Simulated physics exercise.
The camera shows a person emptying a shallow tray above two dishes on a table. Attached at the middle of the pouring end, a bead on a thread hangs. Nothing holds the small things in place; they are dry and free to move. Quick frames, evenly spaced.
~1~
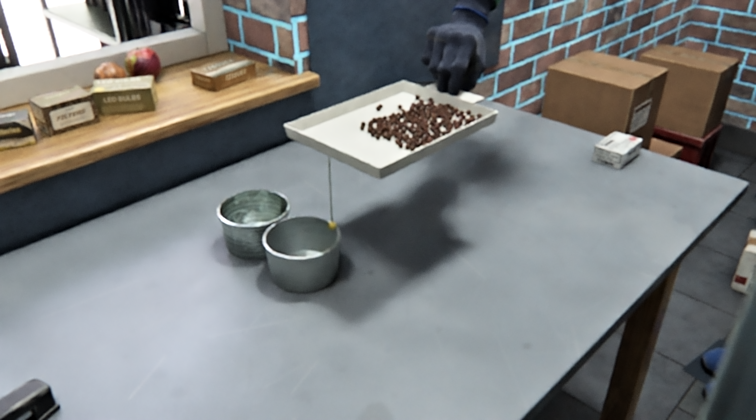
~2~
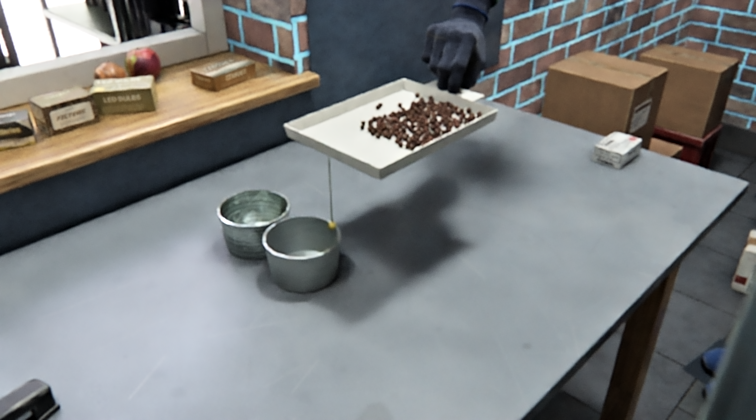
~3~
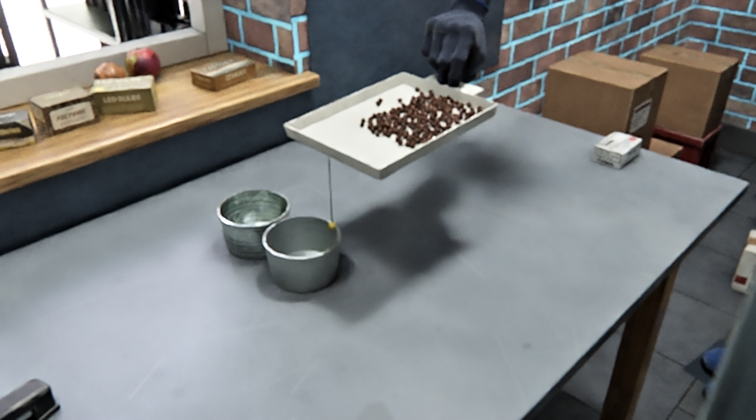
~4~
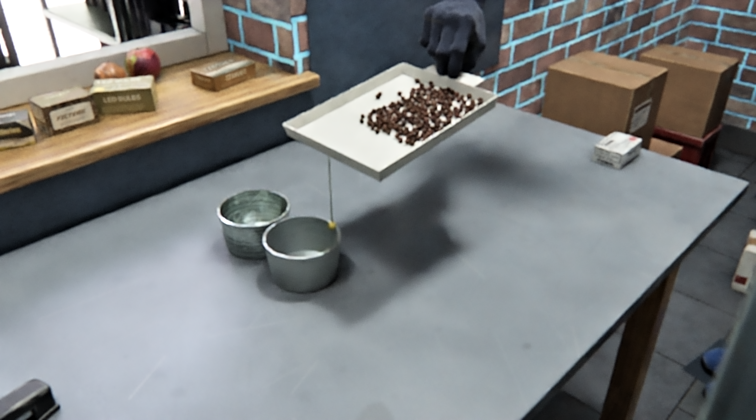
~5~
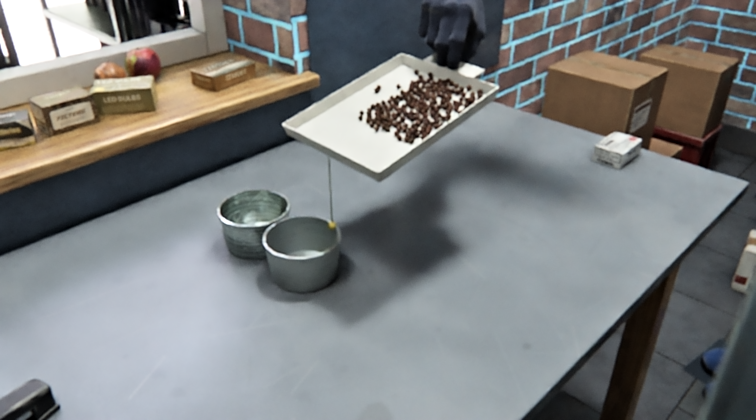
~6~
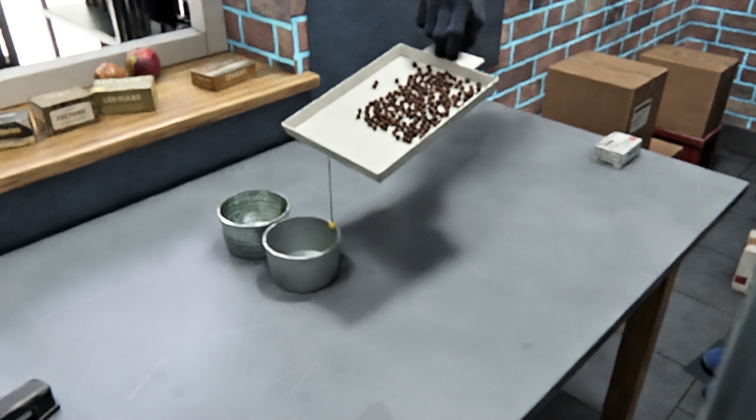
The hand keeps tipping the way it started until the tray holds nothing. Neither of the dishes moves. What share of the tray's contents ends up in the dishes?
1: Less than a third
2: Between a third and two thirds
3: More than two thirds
Less than a third (1).
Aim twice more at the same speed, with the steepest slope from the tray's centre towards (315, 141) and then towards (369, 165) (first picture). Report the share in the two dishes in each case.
70 % and 0 %, roughly.
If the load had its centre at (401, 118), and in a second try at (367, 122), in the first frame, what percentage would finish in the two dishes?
First case: Around 20 %; second case: Around 20 %.
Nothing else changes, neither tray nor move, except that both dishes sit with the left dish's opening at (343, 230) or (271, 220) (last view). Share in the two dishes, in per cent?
In the first position around 20 percent, in the second around 50 percent.
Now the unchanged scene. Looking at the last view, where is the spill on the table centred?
Roughly at pixel (332, 323).
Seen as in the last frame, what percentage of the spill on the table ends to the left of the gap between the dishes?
Reading: Around 20 %.
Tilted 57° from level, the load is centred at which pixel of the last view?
Somewhere about pixel (359, 155).
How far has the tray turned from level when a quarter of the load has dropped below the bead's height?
Angle reached: About 100°.
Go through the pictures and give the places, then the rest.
The first frame shows corners of the pouring end at (287, 125) and (380, 166), level; middle of the load at (419, 123), allspice berries; left dish at (227, 235); right dish at (274, 266); bead on its thread at (332, 226).
The second frame shows corners of the pouring end at (287, 125) and (380, 166), level; middle of the load at (419, 121).
The third frame shows corners of the pouring end at (287, 124) and (379, 167), tipped barely, lowest at the right corner; middle of the load at (419, 117).
The fourth frame shows corners of the pouring end at (286, 124) and (379, 169), tipped a little, lowest at the right corner; middle of the load at (418, 112).
The fifth frame shows corners of the pouring end at (286, 123) and (379, 170), tipped a little, lowest at the right corner; middle of the load at (418, 106).
The sixth frame shows corners of the pouring end at (285, 123) and (378, 172), tipped a little, lowest at the right corner; middle of the load at (416, 102); left dish at (227, 235); right dish at (274, 266).
Soon after the last picture, tray tipped steeply; nearly all on the tray; a stray few outside both; a small part in the air.
A little later, tray tipped right over; most on the tray; a stray few in the right dish; a small part outside both; a small part in the air.
Later still, tray tipped past a quarter turn; a small part in the right dish; nearly all outside both.
By the end, tray tipped past a quarter turn; a small part in the right dish; none in the left dish; nearly all outside both.
